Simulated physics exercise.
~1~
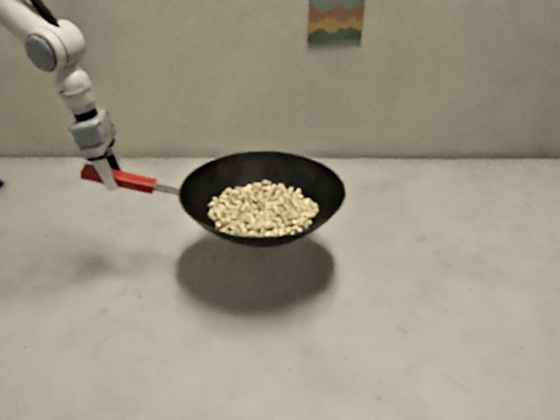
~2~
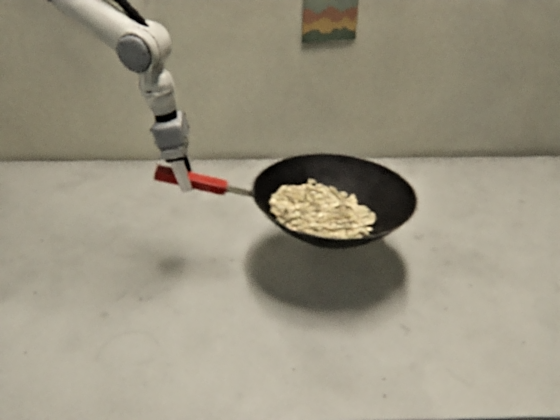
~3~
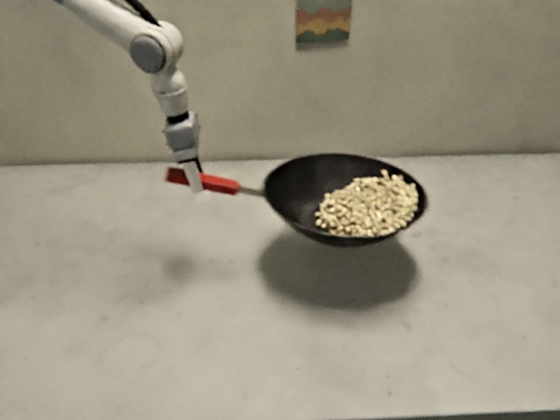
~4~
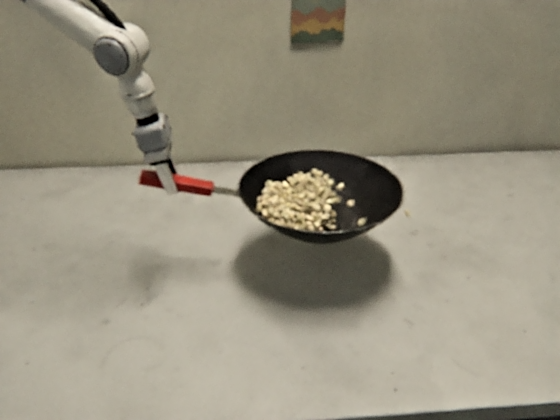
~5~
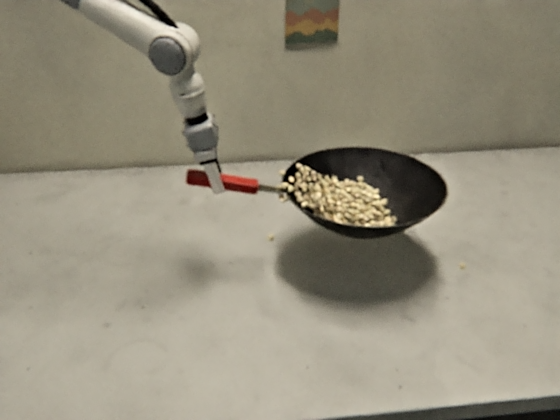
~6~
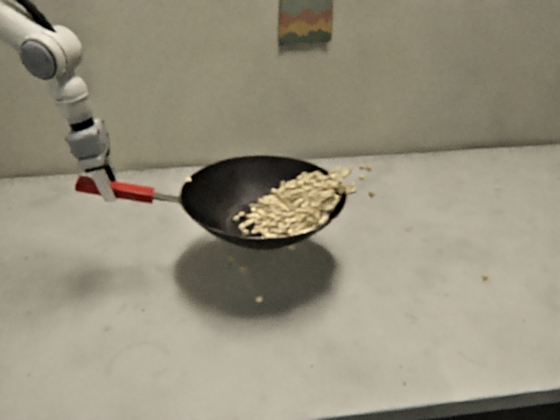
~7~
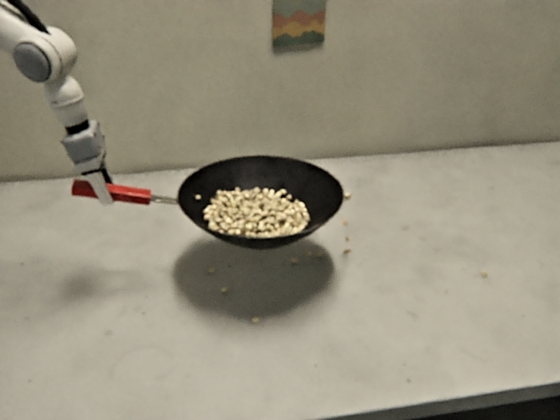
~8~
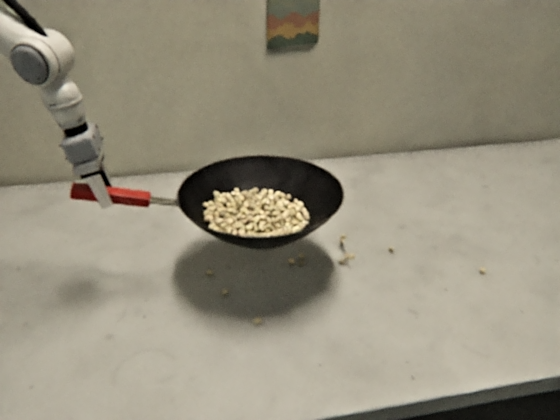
In this clip, a robot arm holding a black wok by its red handle moves it right, left, right and left again above a grey table, sliding the pale beans about inside; a few spill onto the table, while most remain in the wok as it comes to rest.
